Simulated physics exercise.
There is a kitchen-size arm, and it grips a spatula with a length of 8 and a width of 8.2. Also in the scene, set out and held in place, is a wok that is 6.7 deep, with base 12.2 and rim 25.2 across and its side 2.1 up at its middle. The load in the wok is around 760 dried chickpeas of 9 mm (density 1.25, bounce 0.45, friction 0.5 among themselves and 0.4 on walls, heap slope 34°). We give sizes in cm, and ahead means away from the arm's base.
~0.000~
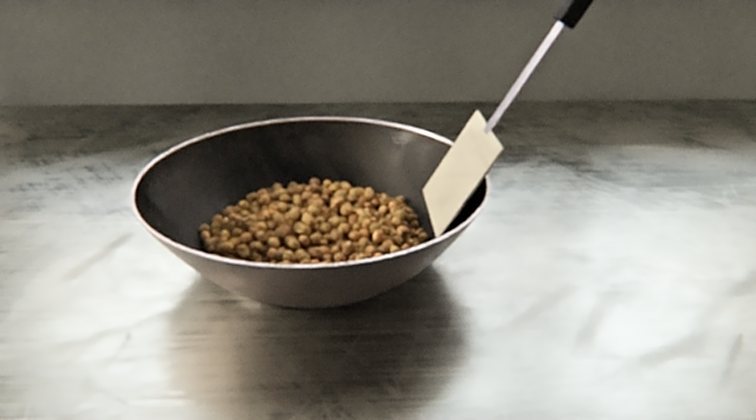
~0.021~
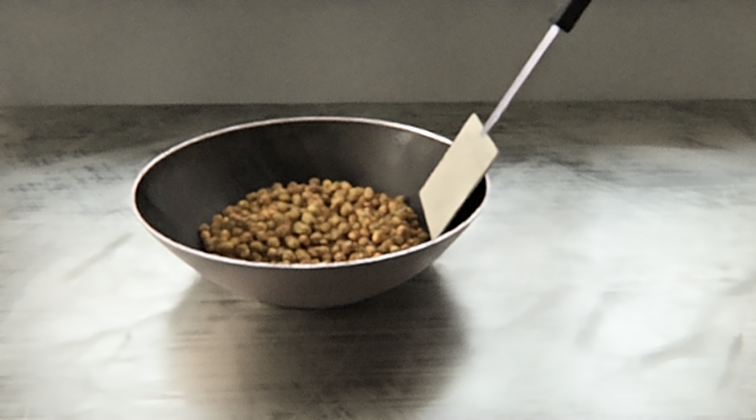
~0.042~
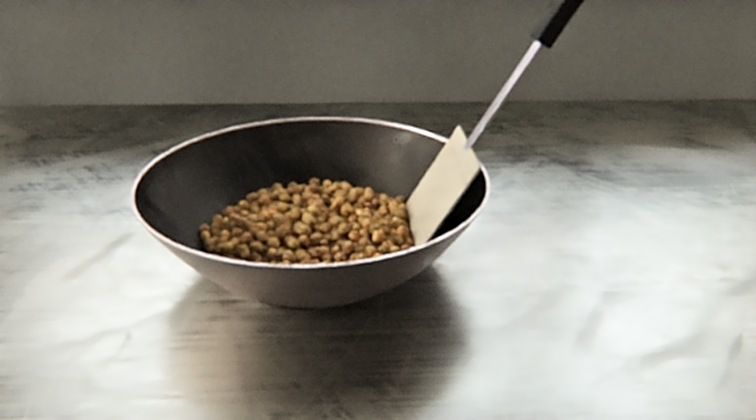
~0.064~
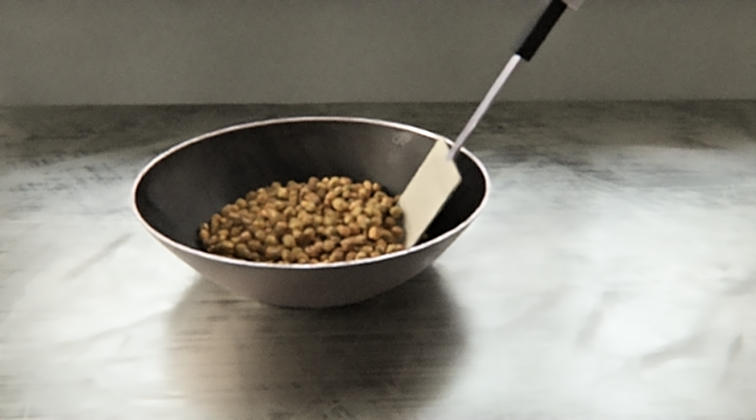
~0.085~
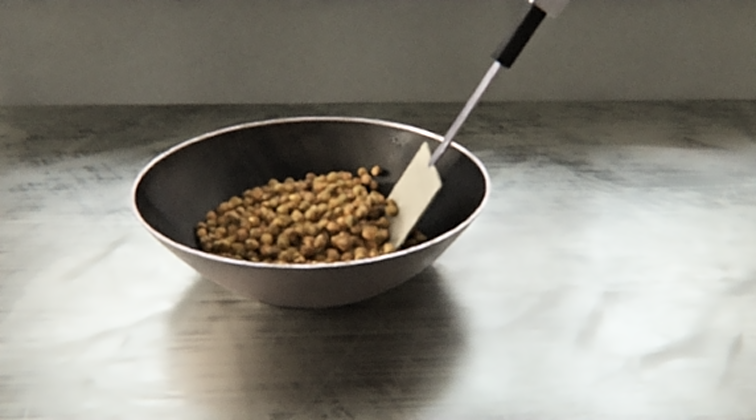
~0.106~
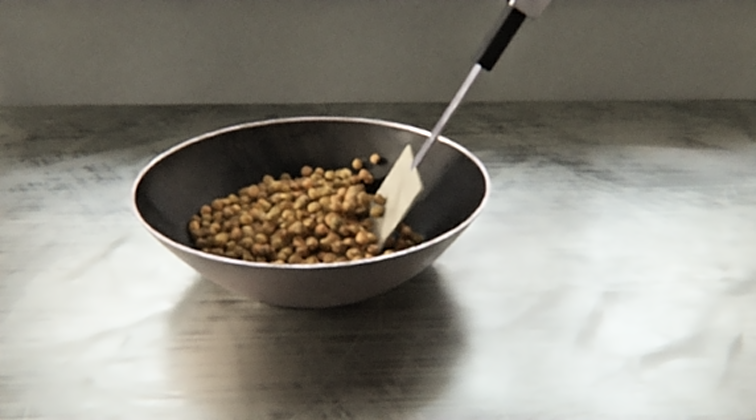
A dark wok with a pale rim sits on a streaky grey counter against a plain grey wall, seen from the side and slightly above by a still camera. It holds a heap of tan-brown chickpeas, with a cream spatula blade on a thin, black-gripped handle at its right. The spatula slides left and slightly down into the heap, pushing chickpeas leftward and lifting a few near the blade.
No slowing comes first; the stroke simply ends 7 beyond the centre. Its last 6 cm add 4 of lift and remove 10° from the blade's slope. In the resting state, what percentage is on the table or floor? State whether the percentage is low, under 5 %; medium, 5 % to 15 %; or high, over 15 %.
The percentage is medium.
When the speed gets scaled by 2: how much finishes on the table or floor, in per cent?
Some 25 per cent.
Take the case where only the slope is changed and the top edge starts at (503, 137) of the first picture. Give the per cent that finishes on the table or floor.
Around 10 percent ends up on the table or floor.
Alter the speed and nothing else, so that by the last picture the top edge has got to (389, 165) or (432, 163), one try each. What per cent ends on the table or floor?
15 % and 0 %.
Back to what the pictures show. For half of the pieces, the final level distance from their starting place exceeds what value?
Level distance of roughly 3 cm.
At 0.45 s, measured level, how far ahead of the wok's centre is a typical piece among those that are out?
It comes to near 16 cm ahead of the middle.
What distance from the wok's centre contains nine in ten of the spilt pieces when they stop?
That works out to near 35 cm.
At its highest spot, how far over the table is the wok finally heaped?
Close to 7.0 centimetres high.
After 0.17 s, sloping 60°, highest piece 8 above the table; 759 in the wok.
After 0.23 s, sloping 55°, highest piece 6 above the table; 759 in the wok.
After 0.45 s, sloping 50°, highest piece 8 above the table; 694 in the wok, 45 on the table or floor, 20 on the blade or in flight.
After 1.50 s, sloping 50°, highest piece 7 above the table; 694 in the wok, 65 on the table or floor.
In the end, 694 in the wok, 65 on the table or floor. That is 9 % on the table or floor.
